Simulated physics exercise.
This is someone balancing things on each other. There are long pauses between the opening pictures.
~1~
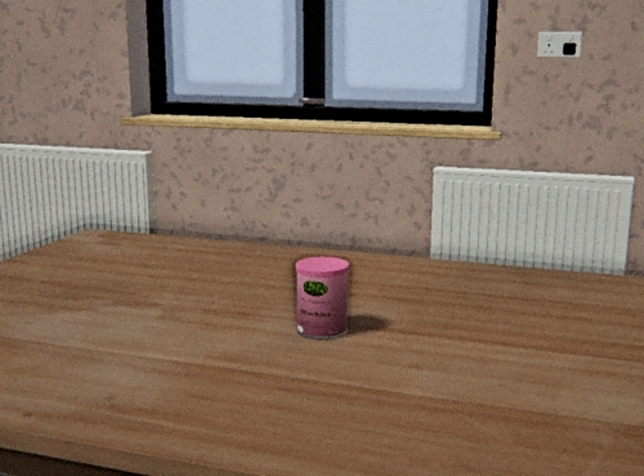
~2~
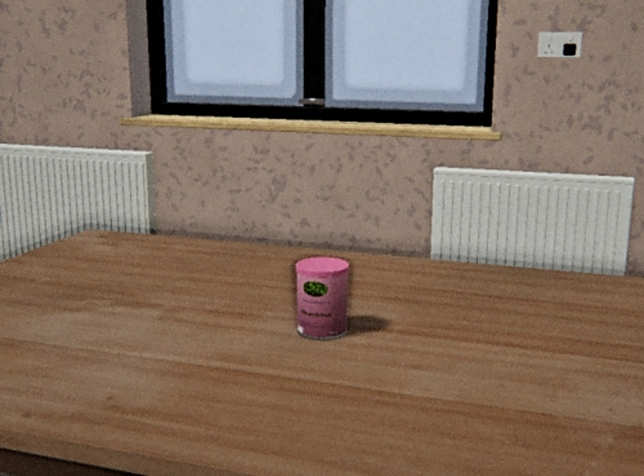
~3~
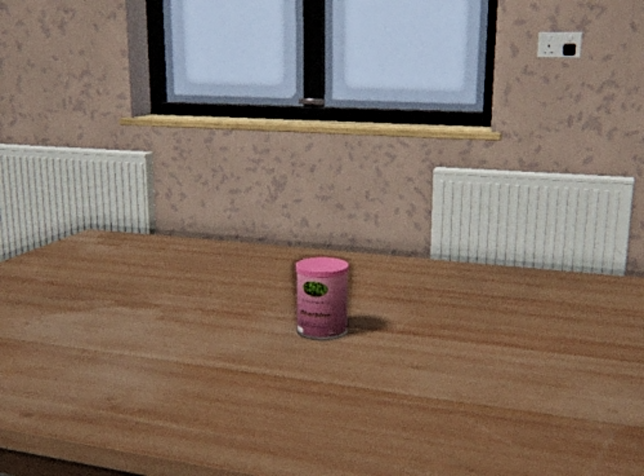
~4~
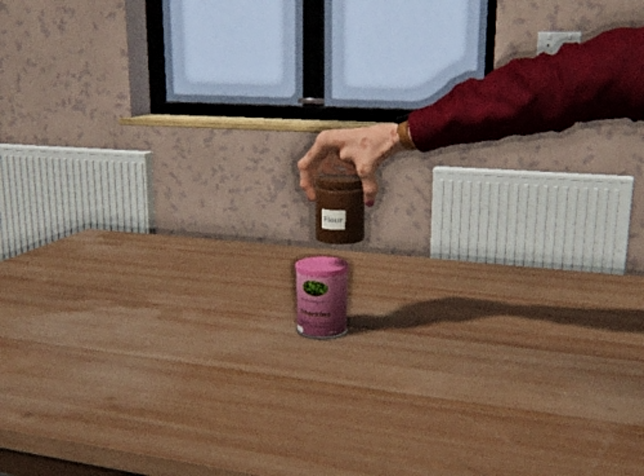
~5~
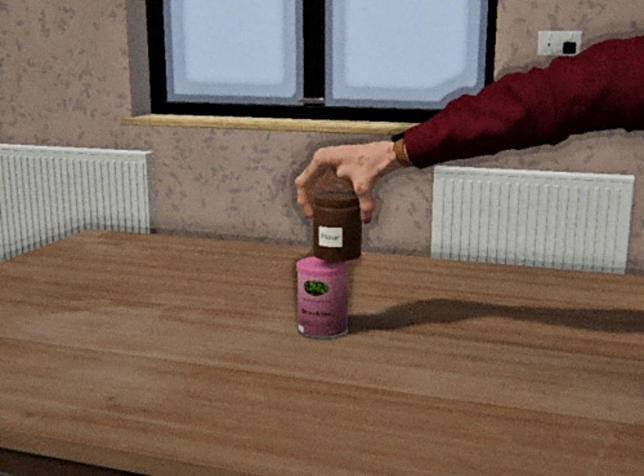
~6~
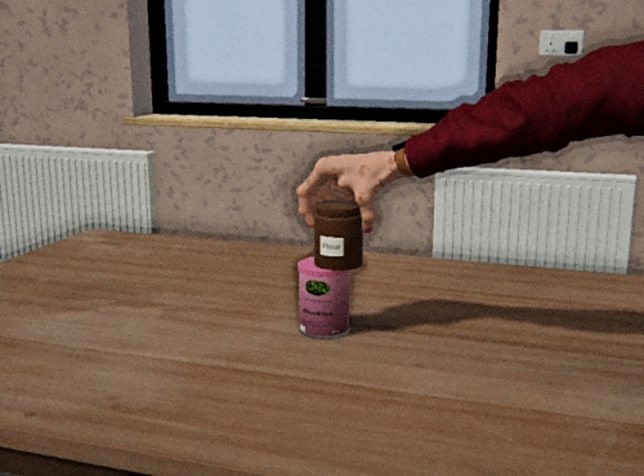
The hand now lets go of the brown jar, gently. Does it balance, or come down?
Here the pile stays up.
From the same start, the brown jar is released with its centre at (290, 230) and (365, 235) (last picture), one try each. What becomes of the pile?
First, it gives way; second, it gives way.
Then, 0.20 s after the last picture, nothing has stirred.
Then, 0.50 s after the last picture, brown jar resting near (339, 235).
At rest, both in place. Seen from the same camera at the end, brown jar near (339, 235). The pile holds.
